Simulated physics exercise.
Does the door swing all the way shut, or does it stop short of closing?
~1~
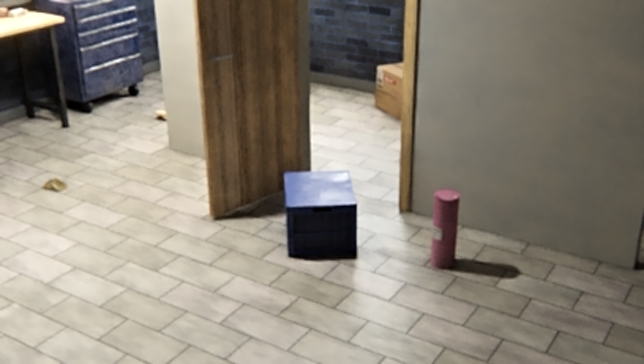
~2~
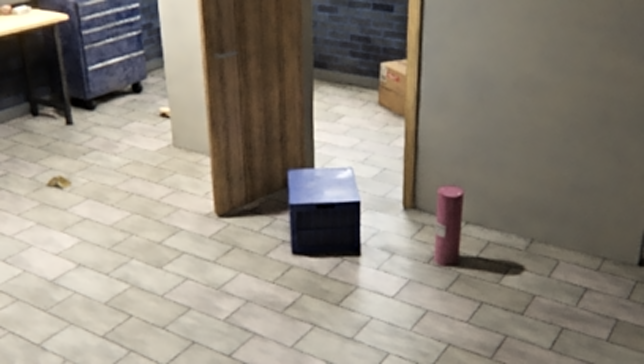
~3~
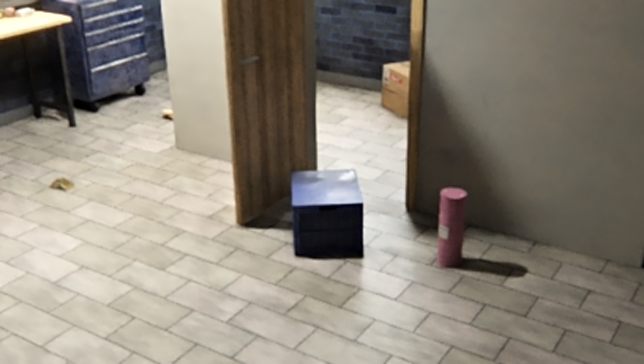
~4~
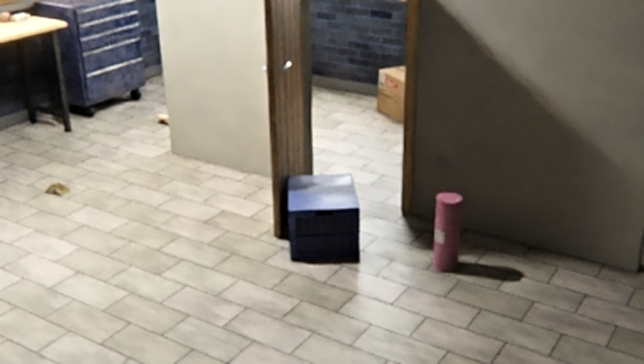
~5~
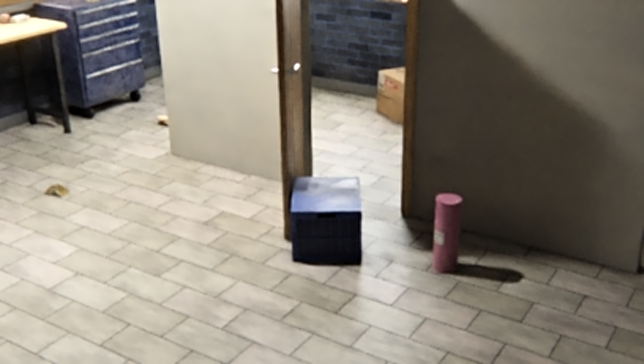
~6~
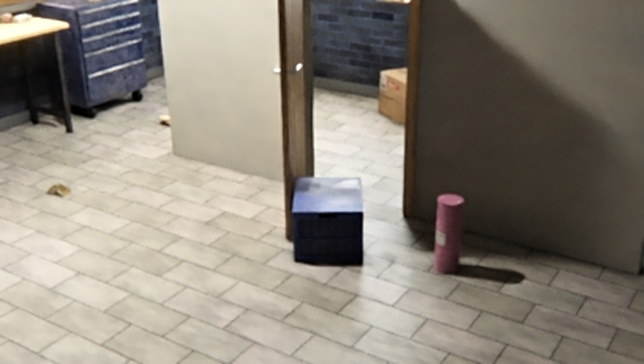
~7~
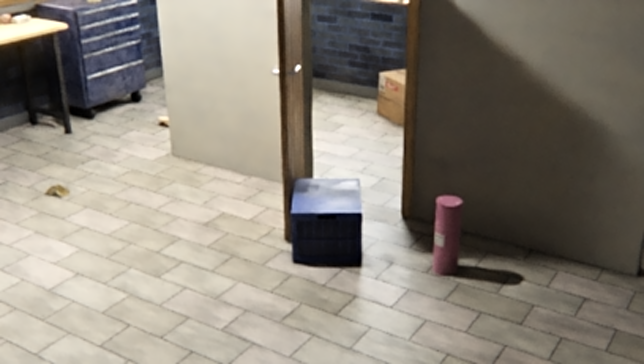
It stops short of closing. The door comes to rest by the blue chest, which shifts only slightly, and the doorway is still well open at the end.
At the start, a wooden door stands wide open in a grey wall, with a blue chest on the tiled floor close to it and a pink canister to the right. With nobody in view, the door begins to swing toward closing, its broad face narrowing as it turns. It comes up to the blue chest, which slides only a little. There the door stops, seen nearly edge-on with its handles showing. At the end it rests still well open beside the chest, while the pink canister remains upright where it was.
